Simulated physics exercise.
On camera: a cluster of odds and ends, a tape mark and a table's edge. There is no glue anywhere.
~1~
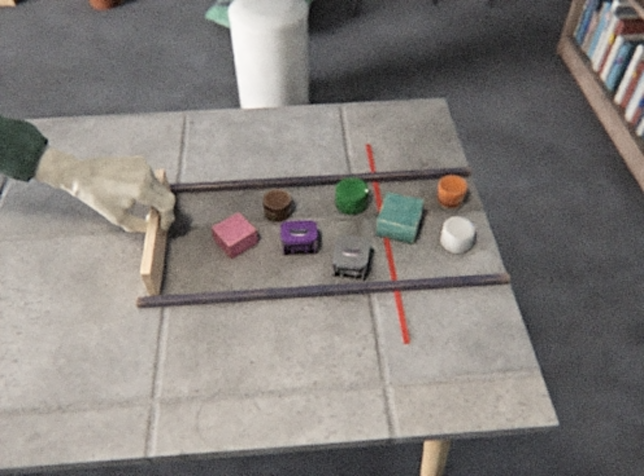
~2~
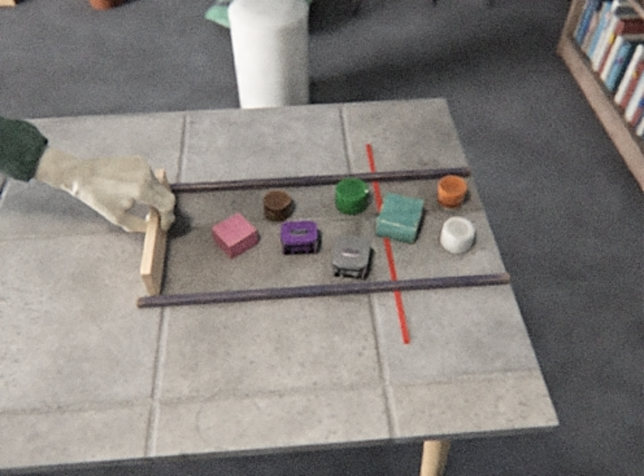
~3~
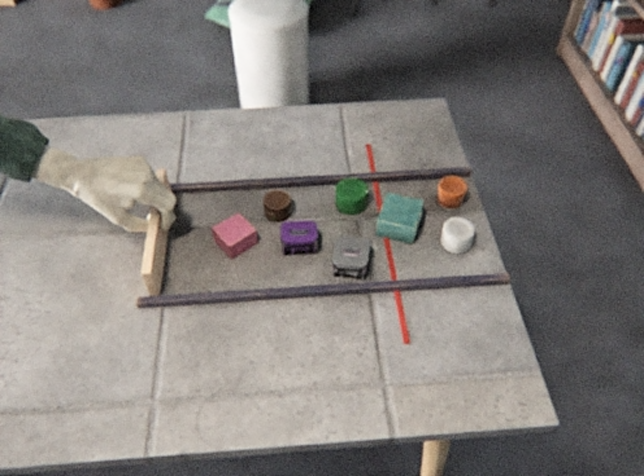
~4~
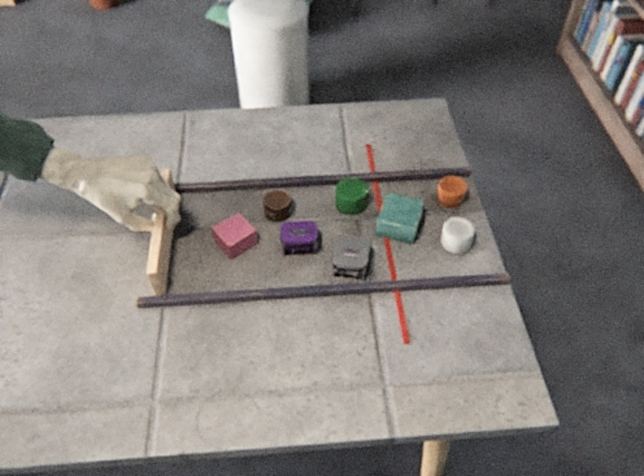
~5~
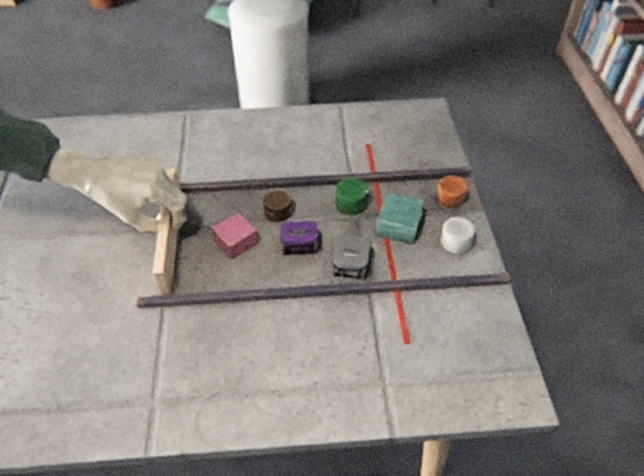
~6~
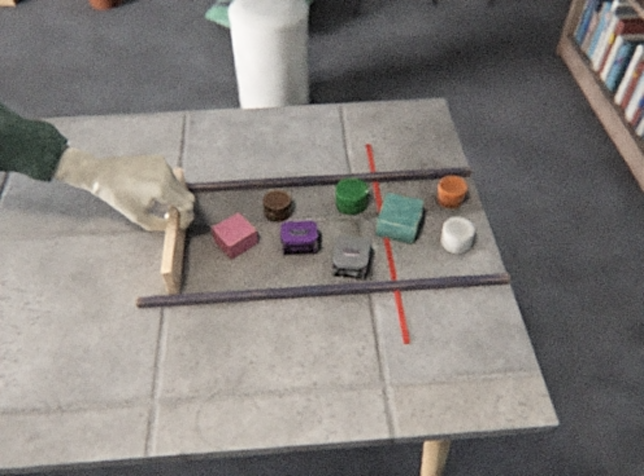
Gloved hand sliding a wooden board slightly right between two dark rails, while the small colourful objects ahead of it stay still.
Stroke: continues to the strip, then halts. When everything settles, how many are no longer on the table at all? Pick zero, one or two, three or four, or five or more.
Zero are off the table.
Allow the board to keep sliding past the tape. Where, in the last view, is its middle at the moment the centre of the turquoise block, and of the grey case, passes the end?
The middle is at (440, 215) when it's the turquoise block, and at (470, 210) when it's the grey case.
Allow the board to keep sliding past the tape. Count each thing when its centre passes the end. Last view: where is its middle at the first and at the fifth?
I'd say close to (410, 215), and after that close to (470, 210).
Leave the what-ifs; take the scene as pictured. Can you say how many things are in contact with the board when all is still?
It's touching 3 at the end.
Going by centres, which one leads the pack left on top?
The orange tin is the one.
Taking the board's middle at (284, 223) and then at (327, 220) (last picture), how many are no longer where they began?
It comes to 4 for the first spot, 6 for the other.
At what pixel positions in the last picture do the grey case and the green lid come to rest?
The grey case comes to rest close to (411, 264), while the green lid rests close to (416, 186).
Soon after, none off yet; orange tin at rest near (451, 193); white lid at rest near (457, 235); turquoise block at rest near (400, 218).
At rest, the number that fall off is zero.
